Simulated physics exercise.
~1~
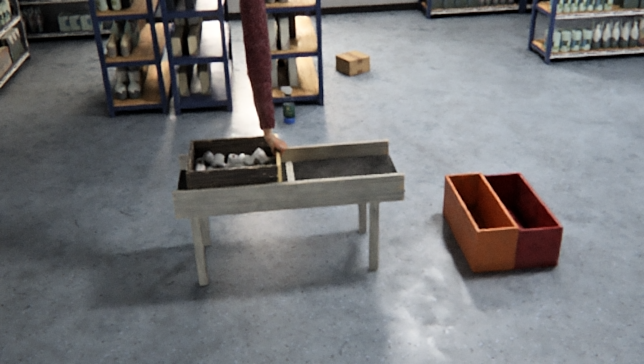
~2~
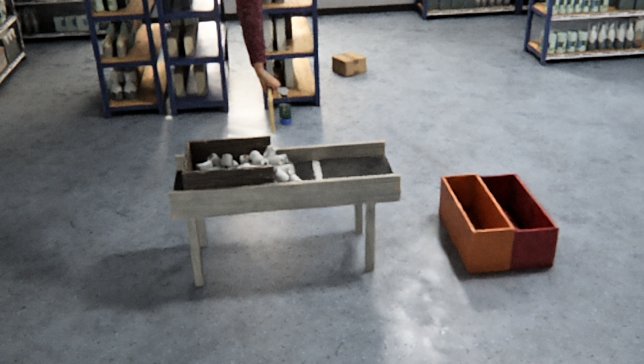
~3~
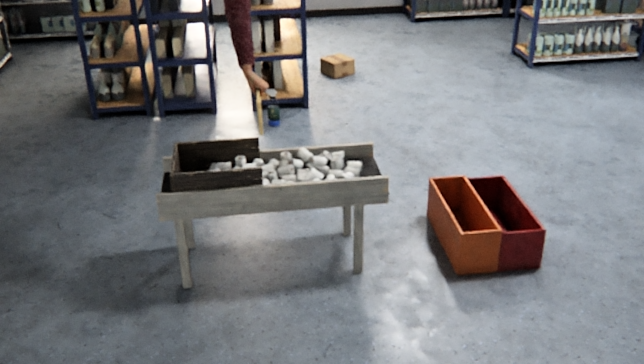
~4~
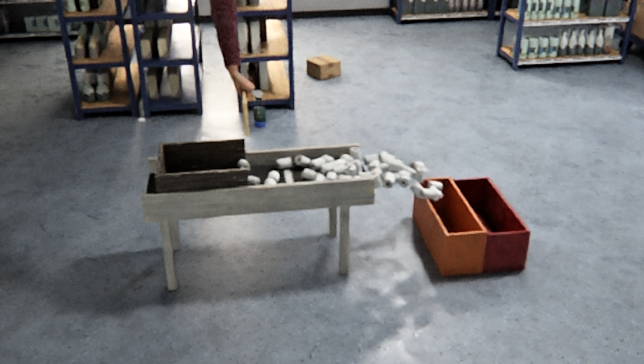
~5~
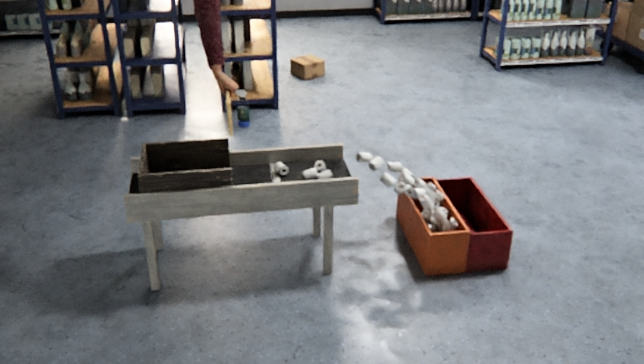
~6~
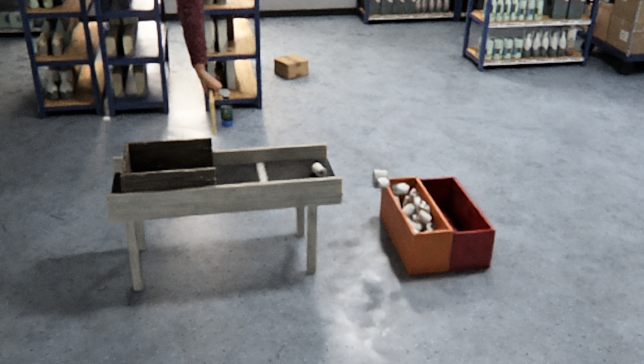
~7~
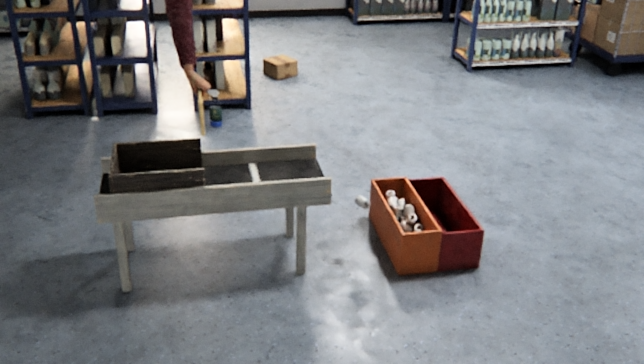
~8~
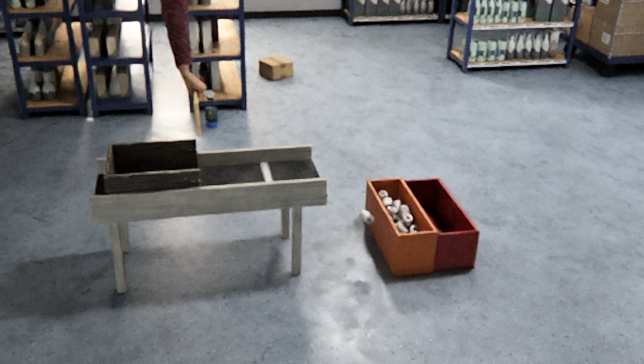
A pile of small whitish rolls sits in a dark pen at the left of a pale, table-like belt, seen from slightly above in a grey-floored storeroom with shelves behind. An orange tote and a dark red one stand side by side to the right. A hand reaching down from above lifts the gate, and the rolls spread rightward along the belt. They spill off its end in a stream and drop into the orange tote as the view drifts right. Finally the belt is empty, the red tote holds none, and one roll lies on the floor just left of the orange tote.
